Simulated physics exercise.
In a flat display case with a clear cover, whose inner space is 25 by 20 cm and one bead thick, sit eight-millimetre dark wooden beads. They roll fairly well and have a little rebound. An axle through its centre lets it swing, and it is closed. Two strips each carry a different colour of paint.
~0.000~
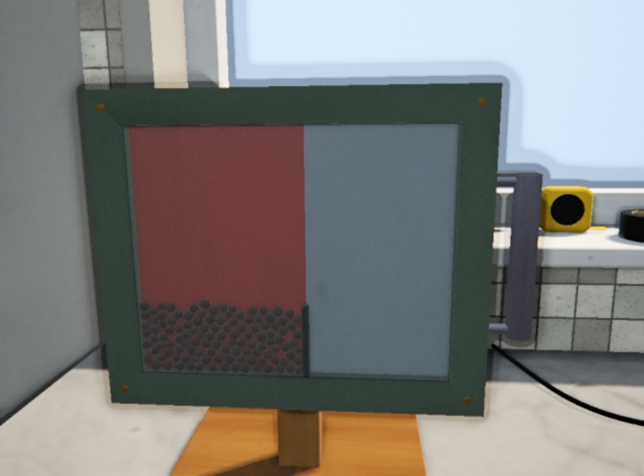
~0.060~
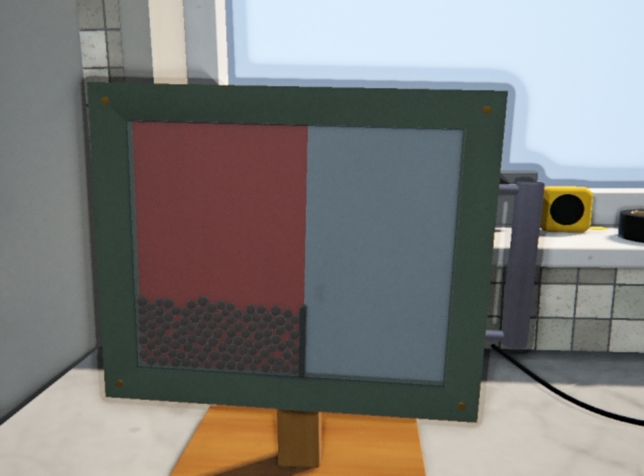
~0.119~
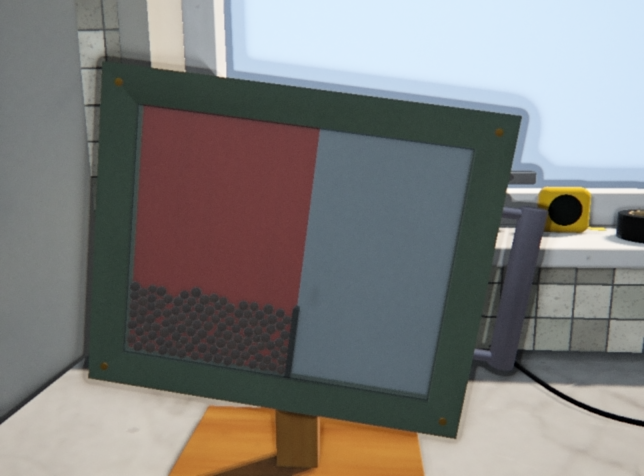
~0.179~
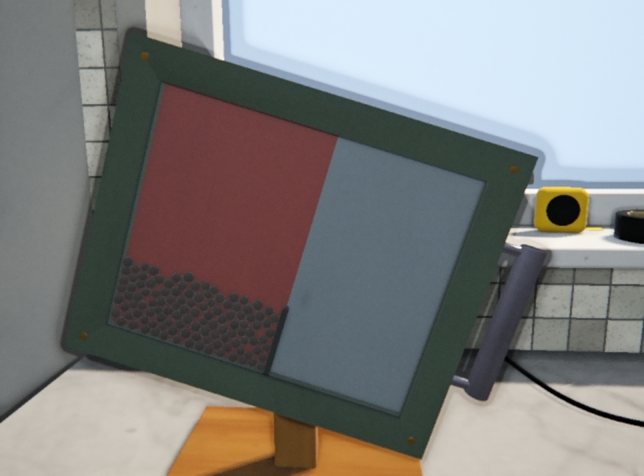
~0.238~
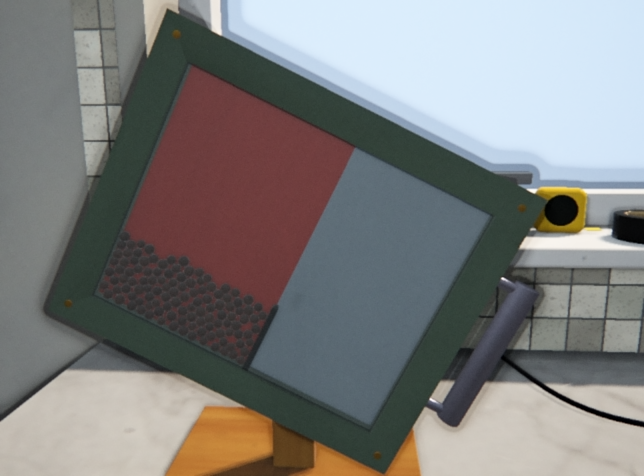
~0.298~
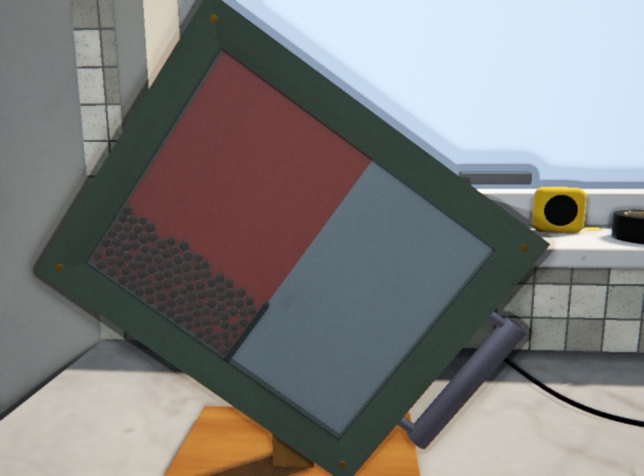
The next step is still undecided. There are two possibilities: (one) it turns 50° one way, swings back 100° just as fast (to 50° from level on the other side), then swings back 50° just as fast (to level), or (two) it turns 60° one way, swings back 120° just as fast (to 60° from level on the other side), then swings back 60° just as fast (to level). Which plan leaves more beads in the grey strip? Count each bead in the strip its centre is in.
Pick the latter plan.
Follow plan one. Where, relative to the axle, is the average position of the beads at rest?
Left: About 6 cm; below: About 7 cm.
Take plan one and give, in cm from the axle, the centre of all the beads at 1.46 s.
Left: About 2 cm; below: About 9 cm.
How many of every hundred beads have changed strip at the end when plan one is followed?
My reckoning puts it near 5 percent.
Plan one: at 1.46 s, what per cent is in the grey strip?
Some 5 per cent.
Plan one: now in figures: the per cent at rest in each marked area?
At the end the red strip has 95 percent and the grey strip has 5 percent.
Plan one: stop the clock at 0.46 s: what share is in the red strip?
About 100 percent.
Plan one. At 0.46 s, it stands 50° clockwise; the beads' middle is 9 cm left of and level with the centre; red 100 %.
After 1.46 s, it stands 25° anticlockwise; the beads' middle is 2 cm left of and 9 cm below the centre; red 95 %, grey 5 %.
After 1.69 s, it stands level; the beads' middle is 6 cm left of and 7 cm below the centre; red 95 %, grey 5 %.
All still by 2.1 s, it stands level; red 95 %, grey 5 %.
Plan two would end with red 80 %, grey 20 %.
